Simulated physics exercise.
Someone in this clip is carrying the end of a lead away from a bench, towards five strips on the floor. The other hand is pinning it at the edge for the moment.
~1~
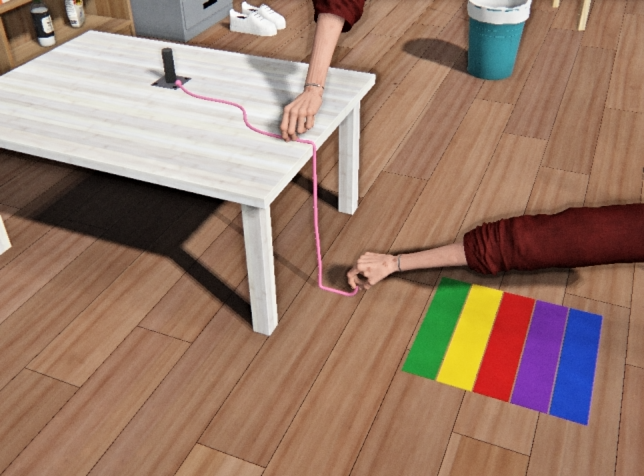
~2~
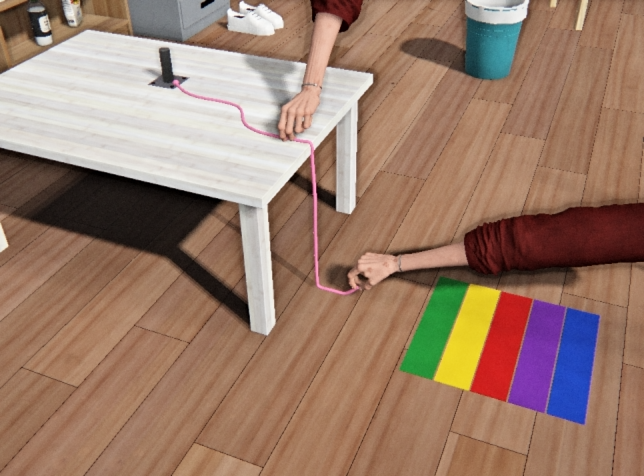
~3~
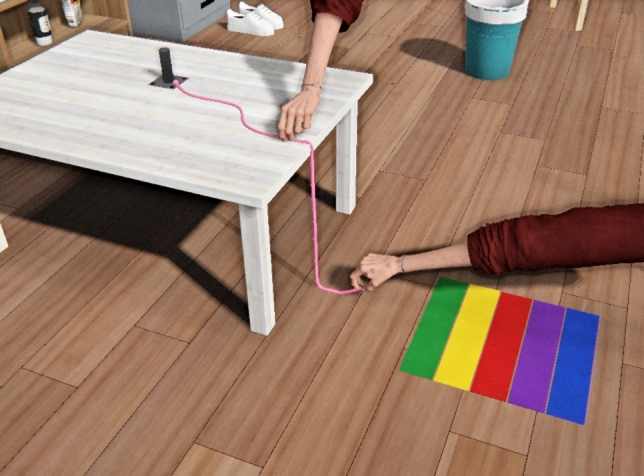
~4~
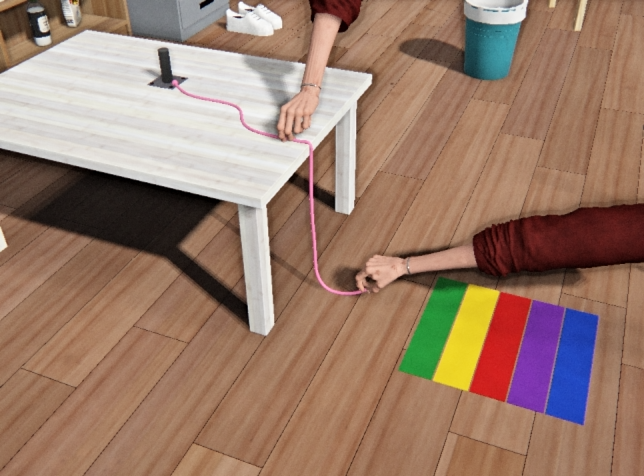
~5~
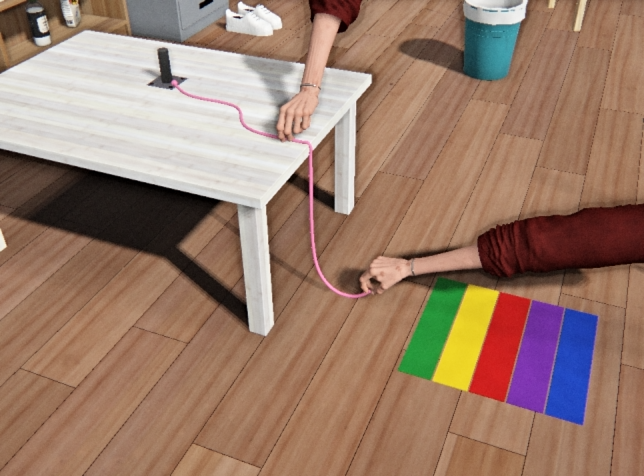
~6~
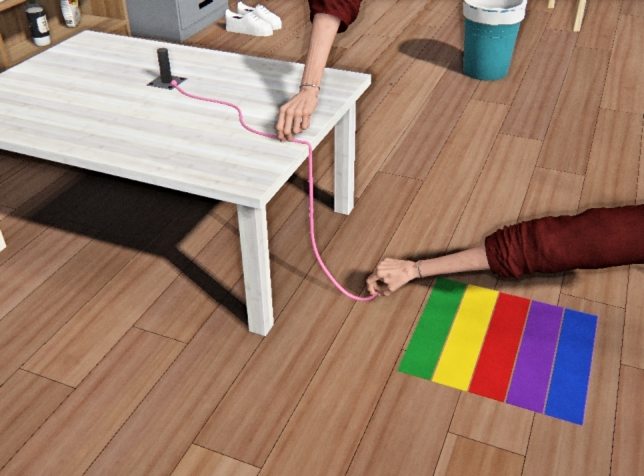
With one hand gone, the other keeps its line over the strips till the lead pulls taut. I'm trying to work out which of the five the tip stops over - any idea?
I would say the yellow one.
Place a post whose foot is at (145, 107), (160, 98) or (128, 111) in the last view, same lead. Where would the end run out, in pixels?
Places per try: (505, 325); (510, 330); (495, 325).
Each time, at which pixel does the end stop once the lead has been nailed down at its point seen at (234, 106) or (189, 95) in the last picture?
Approximately (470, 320), then (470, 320).
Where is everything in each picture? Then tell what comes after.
In the first frame, end (357, 287); green (426, 356); yellow (461, 366); red (496, 376); purple (534, 387); blue (572, 398).
In the second frame, end (358, 287); lead through (186, 92) (238, 107) (264, 134) (313, 165) (315, 222) (317, 275).
In the third frame, end (360, 288).
In the fourth frame, end (365, 290); lead through (185, 93) (237, 107) (263, 134) (311, 166) (312, 221) (318, 276).
In the fifth frame, end (370, 291).
In the sixth frame, end (376, 293); lead through (184, 93) (236, 107) (262, 134) (310, 166) (311, 222) (330, 276).
A little later, end near (403, 300); short of the strips.
Next, end near (447, 312); over green.
When it is tight, end near (476, 319); over yellow. It gets as far as the yellow strip.
